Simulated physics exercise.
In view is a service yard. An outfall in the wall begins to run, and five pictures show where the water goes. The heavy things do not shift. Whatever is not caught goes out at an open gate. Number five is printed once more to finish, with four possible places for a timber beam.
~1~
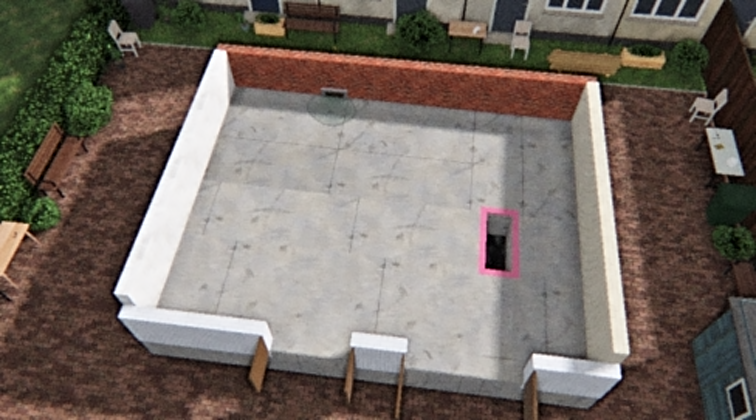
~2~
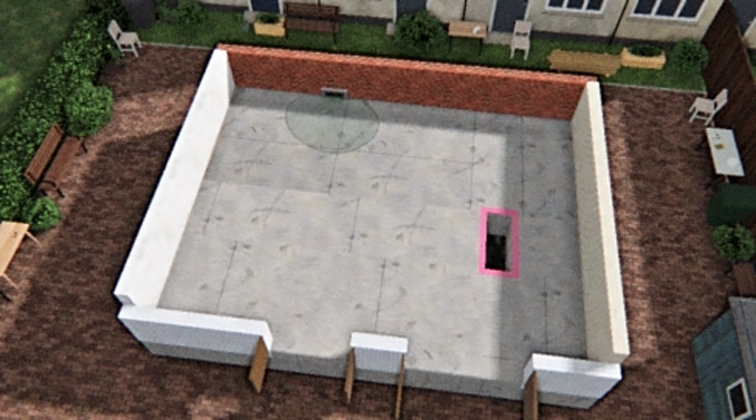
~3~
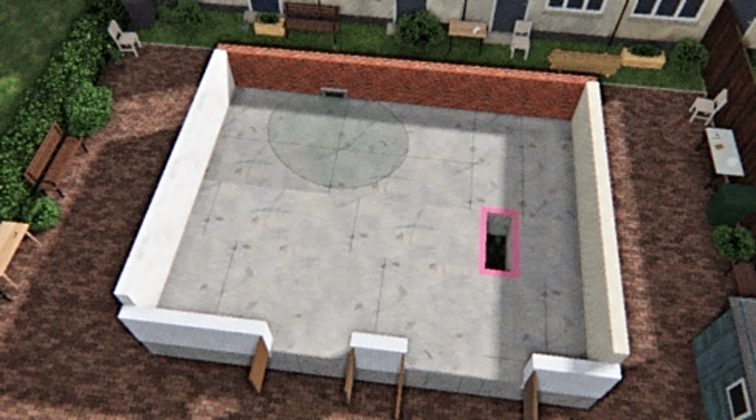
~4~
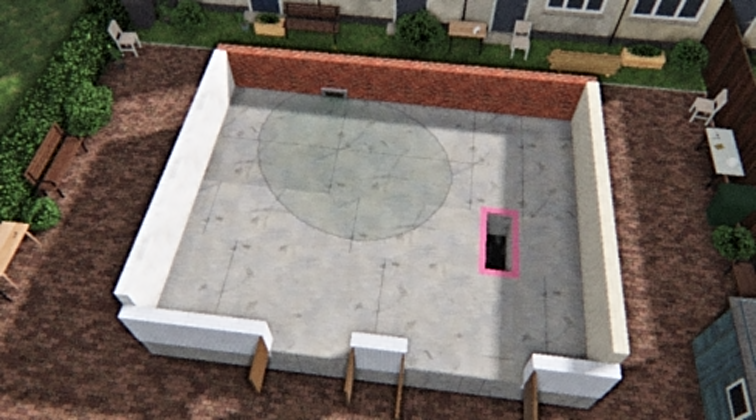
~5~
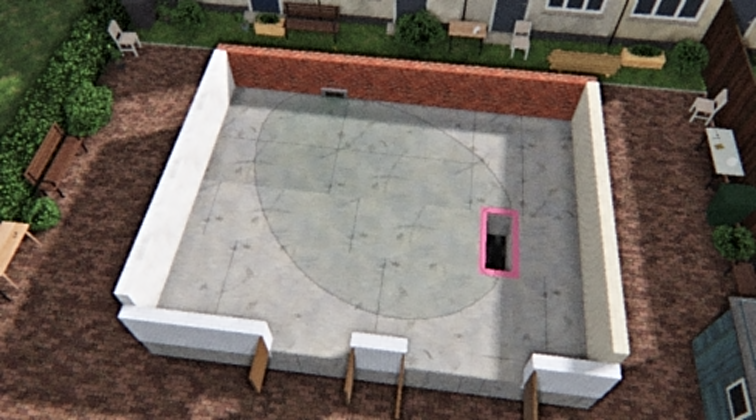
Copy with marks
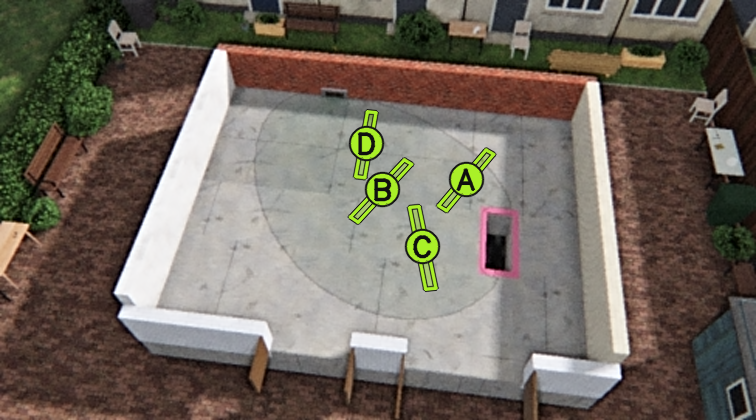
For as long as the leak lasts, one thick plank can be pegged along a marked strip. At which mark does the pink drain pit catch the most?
Choose C.
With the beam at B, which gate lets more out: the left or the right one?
More leaves on the right.
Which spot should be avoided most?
That is spot D.
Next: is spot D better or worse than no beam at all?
It is worse.
On the marked copy, A from (442, 208) to (489, 152); B from (354, 219) to (407, 162); C from (414, 206) to (430, 288); D from (360, 177) to (371, 112).
With A, about 13 % of the stream runs into the pink drain pit, about 81 % out by the gates.
With B, about 12 % of the stream runs into the pink drain pit, about 81 % out by the gates.
With C, about 21 % of the stream runs into the pink drain pit, about 73 % out by the gates.
With D, about 7 % of the stream runs into the pink drain pit, about 87 % out by the gates.
